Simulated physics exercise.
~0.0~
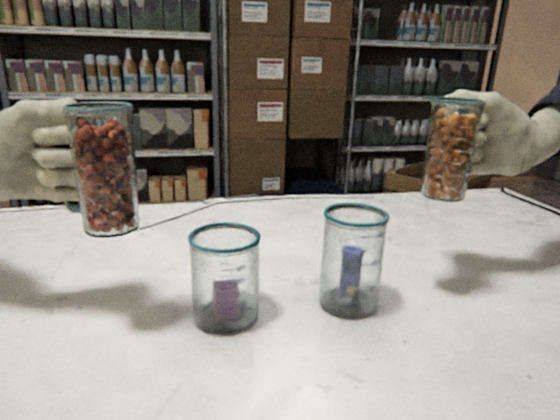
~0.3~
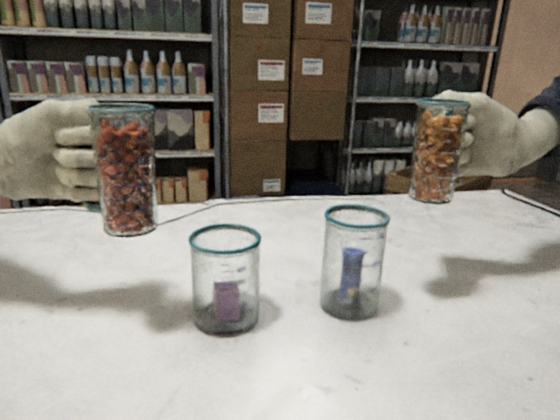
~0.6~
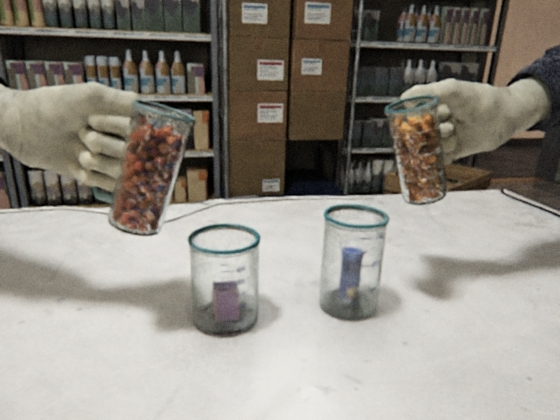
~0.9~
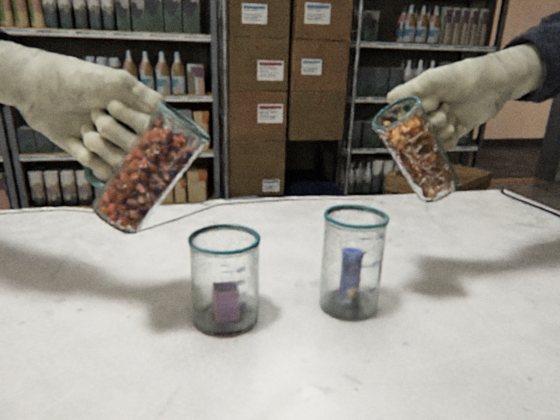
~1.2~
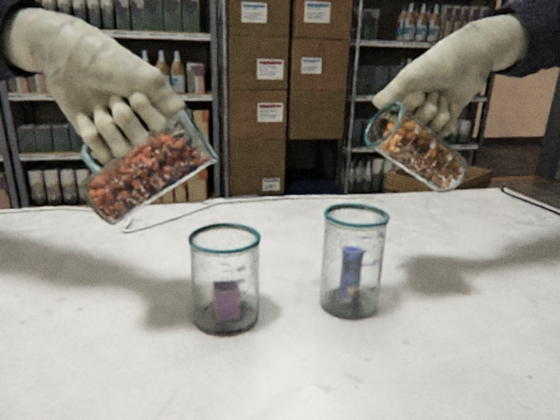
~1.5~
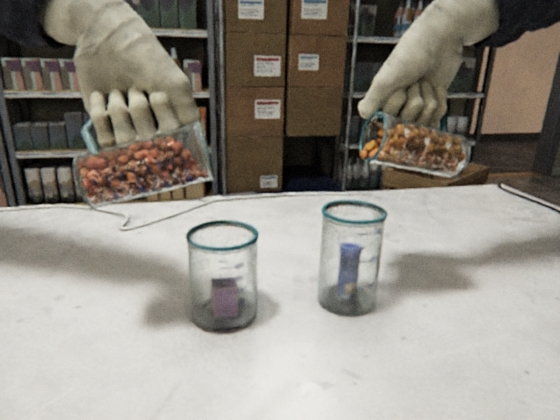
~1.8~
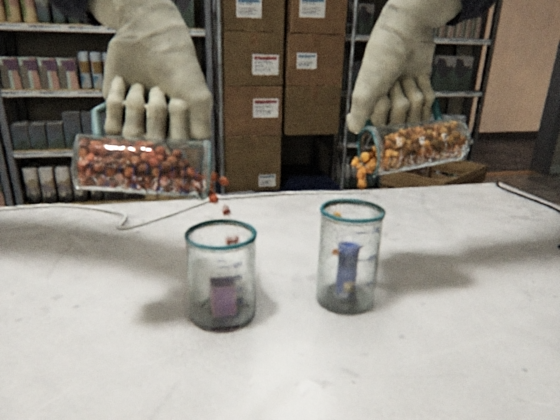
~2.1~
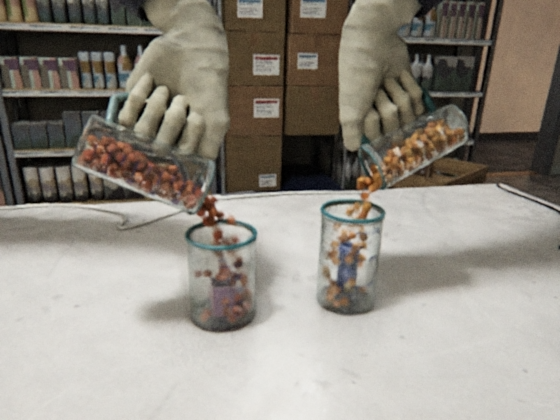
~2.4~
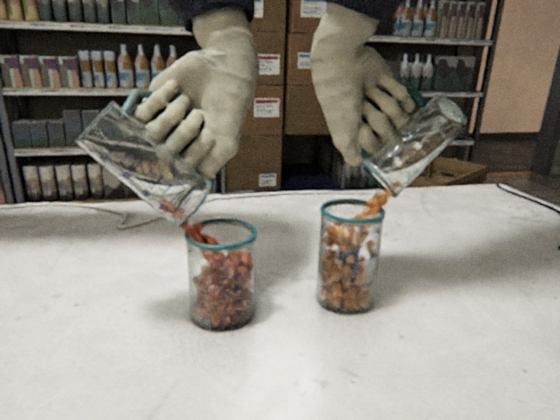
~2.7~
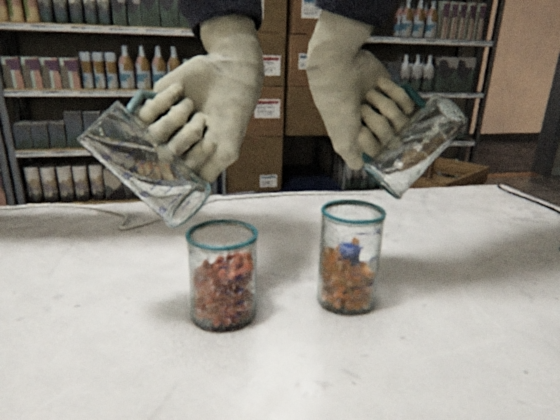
At first, two gloved hands hold up clear cups of small dry pieces, reddish on the left and orange-yellow on the right, behind two glass beakers on a white table. A small purple block stands in the left beaker and a blue one in the right. The hands move inward and tip the cups onto their sides, until the first few pieces drop. Both cups then tilt further and pour steadily into the beakers until they are empty. Finally, the reddish pieces hide the purple block, while the top of the blue one still pokes out of the orange pile.
